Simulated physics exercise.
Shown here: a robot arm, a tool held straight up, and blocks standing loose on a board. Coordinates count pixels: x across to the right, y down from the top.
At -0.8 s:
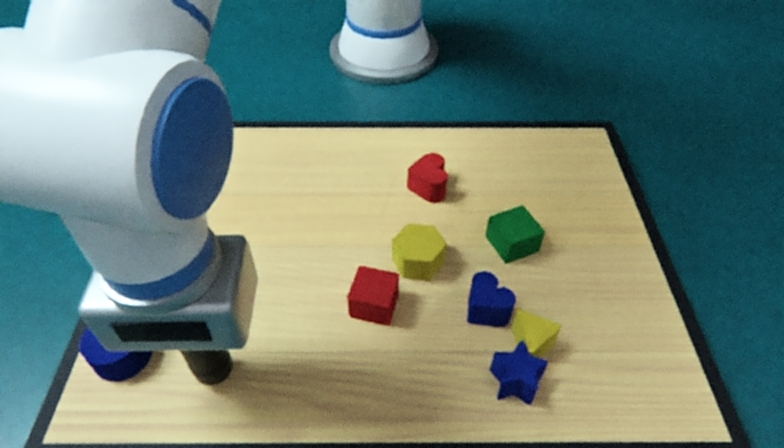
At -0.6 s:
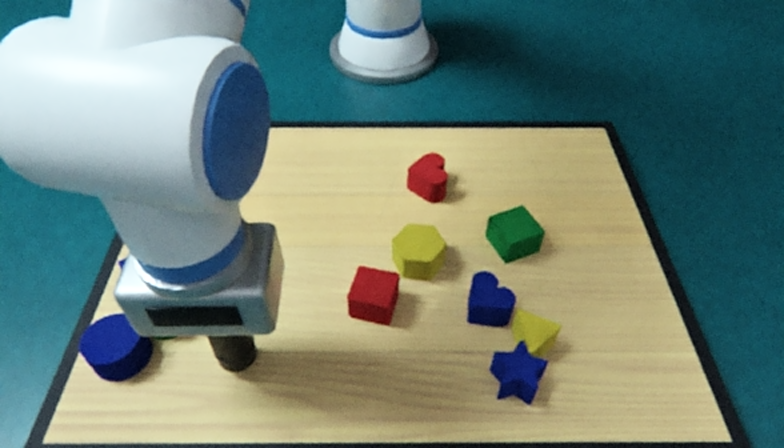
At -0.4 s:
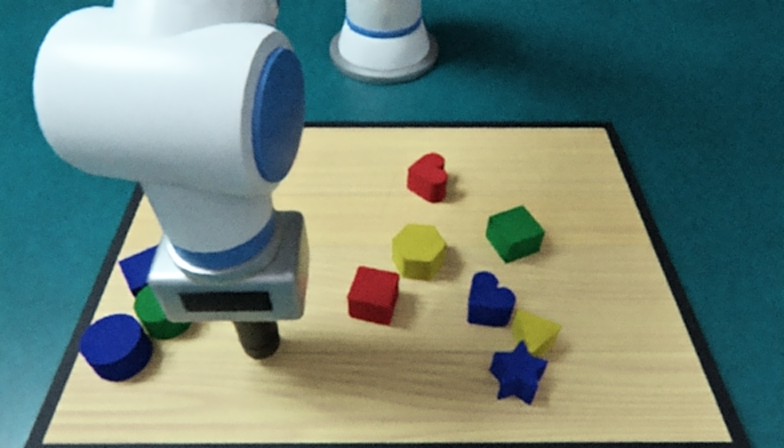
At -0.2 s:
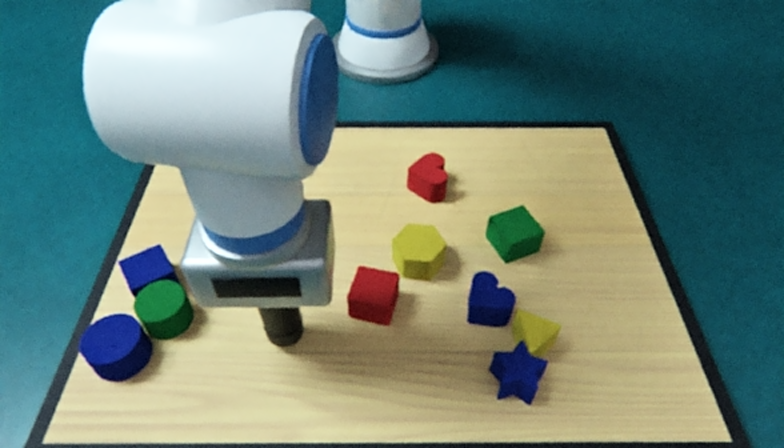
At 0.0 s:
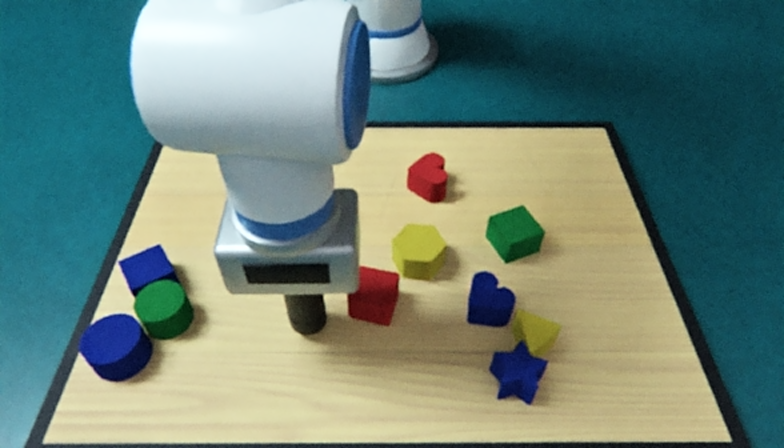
Robot arm sliding steadily rightward over a wooden board, its dark upright tool nearing a red block while the scattered blocks stay still.
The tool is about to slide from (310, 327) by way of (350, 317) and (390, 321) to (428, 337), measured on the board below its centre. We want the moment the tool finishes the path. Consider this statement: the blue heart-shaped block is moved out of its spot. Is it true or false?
Answer: False.
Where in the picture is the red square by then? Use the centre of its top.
I think it will end close to (429, 277).
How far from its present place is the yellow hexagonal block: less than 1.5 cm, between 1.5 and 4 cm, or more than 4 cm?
I'd go with under 1.5 cm for this block.
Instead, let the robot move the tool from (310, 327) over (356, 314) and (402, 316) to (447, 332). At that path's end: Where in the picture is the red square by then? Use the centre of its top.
Its top face will be centred at roughly (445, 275).
On the path given first. One third of the way, tool (350, 311); red square (390, 279).
Two thirds of the way, tool (392, 315); red square (420, 275), turned 40° anticlockwise; yellow hexagonal block (424, 235), turned 20° anticlockwise.
At the end, tool (428, 331); red square (429, 277), turned 65° anticlockwise; yellow hexagonal block (424, 235), turned 20° anticlockwise; blue heart-shaped block in place.
